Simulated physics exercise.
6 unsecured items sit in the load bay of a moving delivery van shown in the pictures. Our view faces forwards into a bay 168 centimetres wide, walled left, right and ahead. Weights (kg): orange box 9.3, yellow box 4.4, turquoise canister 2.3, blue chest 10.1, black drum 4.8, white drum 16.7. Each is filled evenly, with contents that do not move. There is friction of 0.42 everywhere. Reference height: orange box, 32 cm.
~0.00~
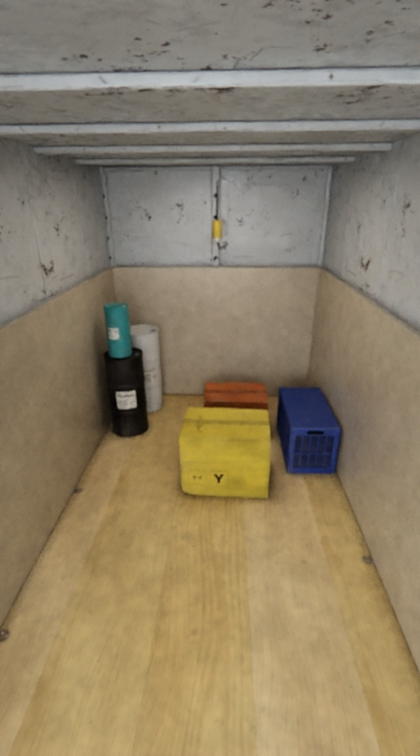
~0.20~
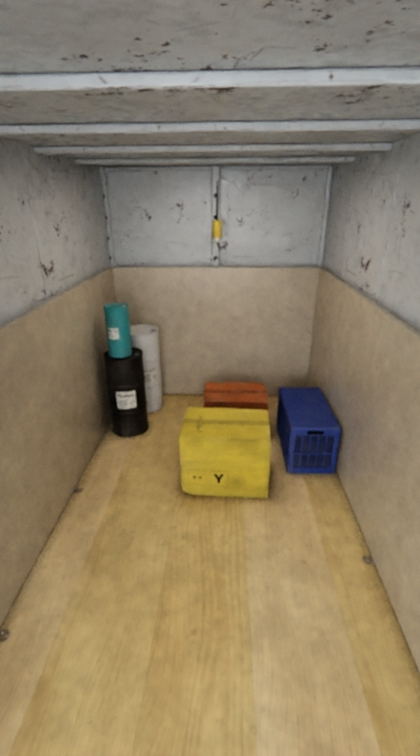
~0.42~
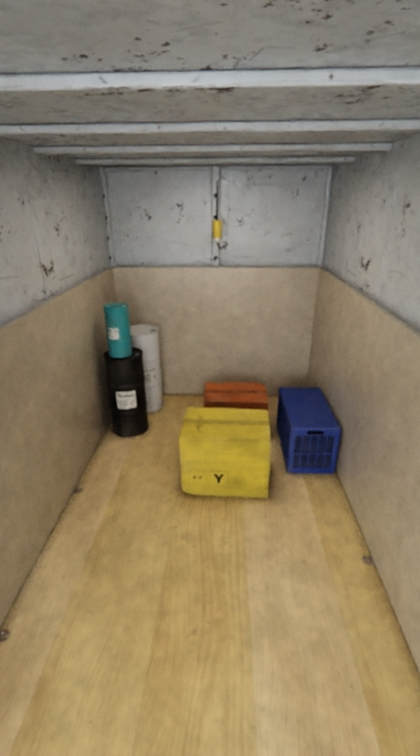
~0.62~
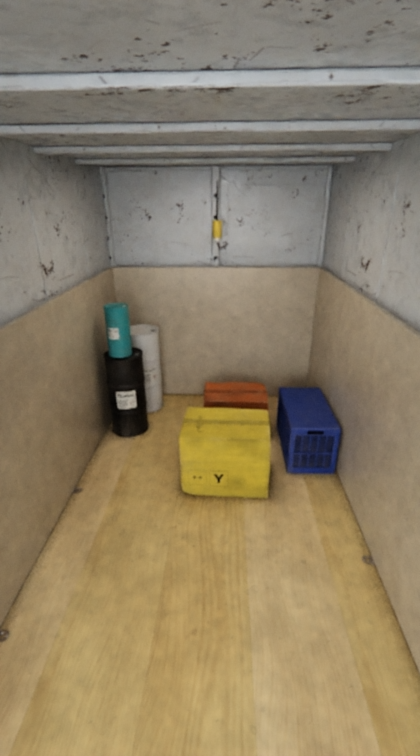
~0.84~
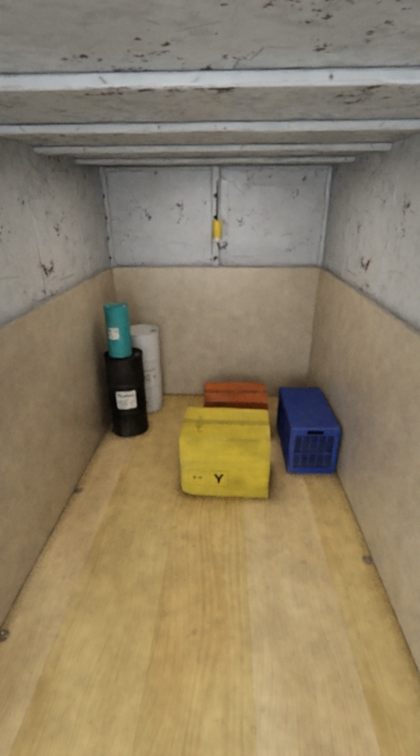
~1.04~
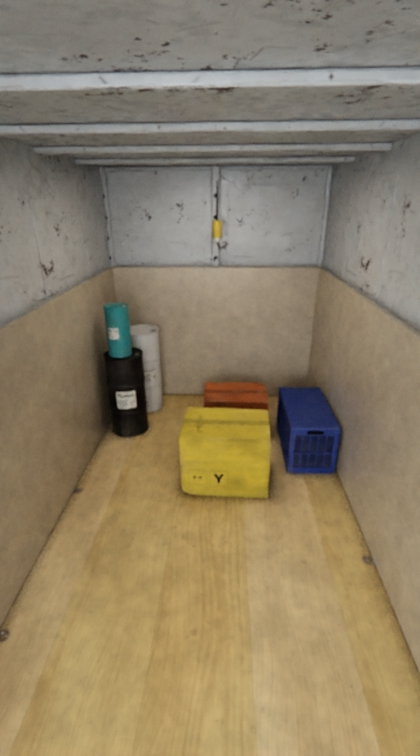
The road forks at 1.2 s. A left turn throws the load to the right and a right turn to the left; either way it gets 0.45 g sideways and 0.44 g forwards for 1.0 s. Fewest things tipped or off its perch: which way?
Right.
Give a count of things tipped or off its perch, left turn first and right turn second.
If it goes left, 2; if it goes right, 1.
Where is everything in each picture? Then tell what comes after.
In the first picture, smooth; orange box (235, 410); yellow box (226, 451).
In the second picture, load feels 0.40 g jolt; black drum (127, 392); white drum (144, 369).
In the third picture, load feels 0.32 g jolt; turquoise canister (118, 330); blue chest (305, 427).
In the fourth picture, smooth; black drum (127, 392); white drum (144, 369).
In the fifth picture, smooth; turquoise canister (118, 330); blue chest (305, 427).
In the sixth picture, smooth; orange box (235, 410); yellow box (226, 451).
Turning left. Around 1.84 s, load feels 0.44 g forwards, 0.45 g right; yellow box shifted 20 cm near (248, 439); orange box shifted 19 cm near (250, 401); turquoise canister at 39° to upright.
Around 2.14 s, load feels 0.11 g forwards, 0.11 g right; turquoise canister now off its perch; orange box shifted 37 cm near (259, 393); yellow box shifted 28 cm near (250, 432).
Finally (5.2 s), off its perch, turquoise canister; on their side or leaning hard in the load bay, black drum; not toppled but over 15 cm from the start, orange box, yellow box and white drum; the last one still in place (within 15 cm). In the last view, orange box near (260, 392), yellow box near (250, 432).
Turning right instead, turquoise canister tipped over or off its perch, 1 of 6 in all.
